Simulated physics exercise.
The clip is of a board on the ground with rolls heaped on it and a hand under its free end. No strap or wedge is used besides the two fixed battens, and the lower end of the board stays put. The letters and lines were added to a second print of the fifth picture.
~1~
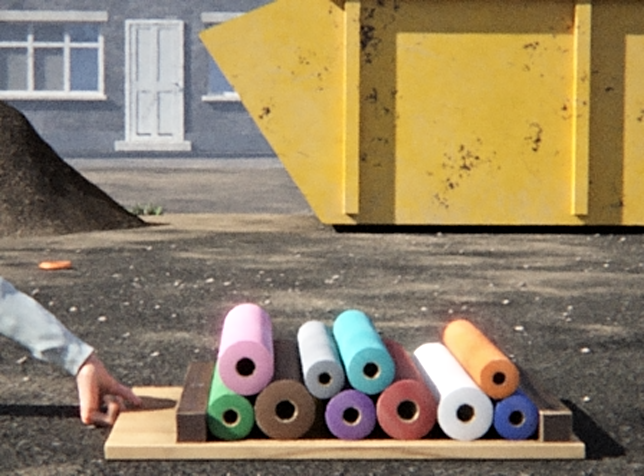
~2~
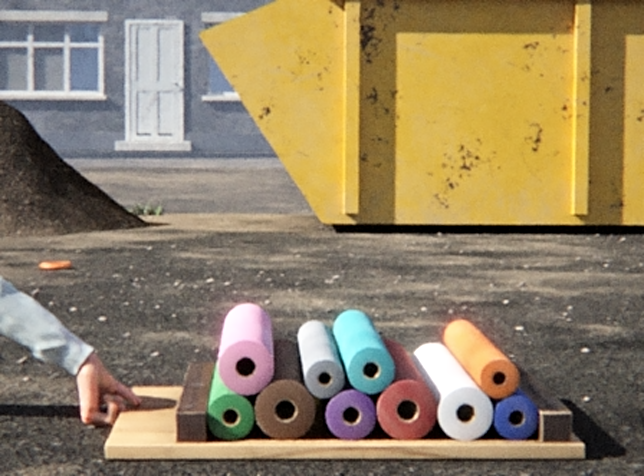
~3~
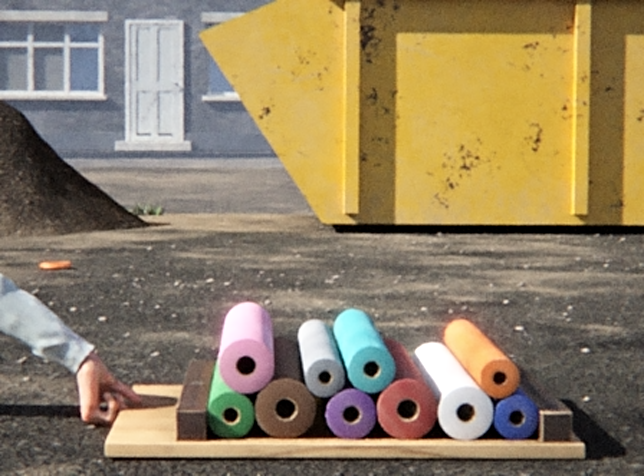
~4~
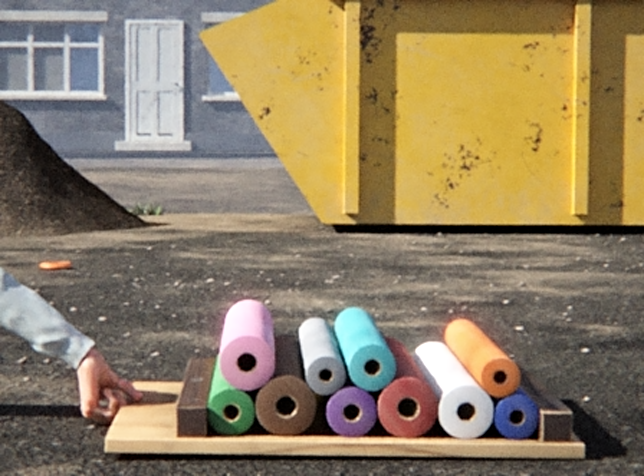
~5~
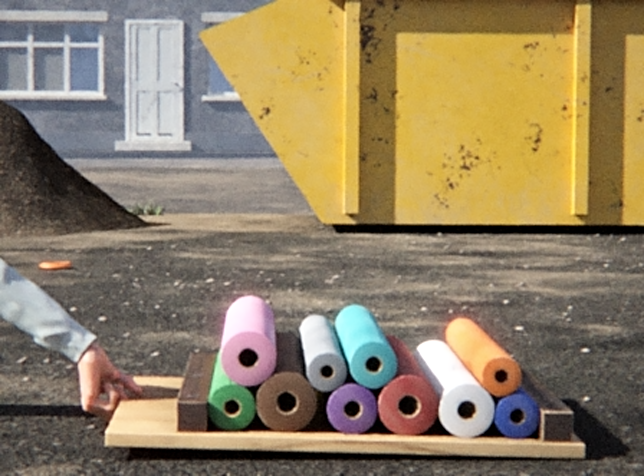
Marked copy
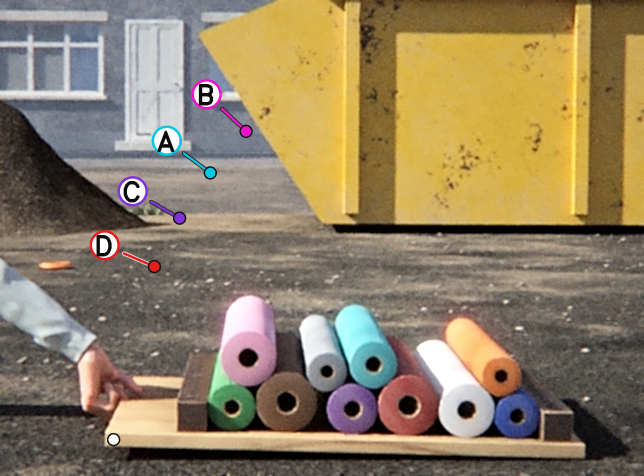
The clip shows a hand at the left end of a wooden board stacked with colourful rolls, in front of a yellow skip; the hand raises that end slightly, and the rolls rise a little with it, keeping their arrangement.
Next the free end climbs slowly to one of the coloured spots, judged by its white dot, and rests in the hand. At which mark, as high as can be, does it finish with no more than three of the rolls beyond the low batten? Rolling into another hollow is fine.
It can be raised to A.
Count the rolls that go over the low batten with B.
It comes to four.
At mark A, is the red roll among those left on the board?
The red roll: Yes.
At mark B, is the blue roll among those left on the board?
Yes, with B.
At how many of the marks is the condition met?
The number is three.
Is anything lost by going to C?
At C: Yes.
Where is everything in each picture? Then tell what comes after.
White roll (466, 413); turquoise roll (371, 370), in the first picture.
Turquoise roll (371, 370); pink roll (246, 367), in the second picture.
Board (338, 405); green roll (231, 415); brown roll (286, 409); white roll (466, 413), in the third picture.
Board (339, 403); green roll (231, 412); brown roll (286, 407), in the fourth picture.
Board (339, 400); green roll (232, 408); brown roll (287, 402), in the fifth picture.
On the copy, A at (210, 173); B at (246, 131); C at (180, 218); D at (154, 267); the white dot at (113, 439).
On A. First, board at 20°.
Then, board at 36°.
Finally, board at 36°, three over the low batten (turquoise, orange, grey).
By contrast, B four over the low batten (turquoise, pink, orange, grey); C one over the low batten (orange); D one over the low batten (orange).
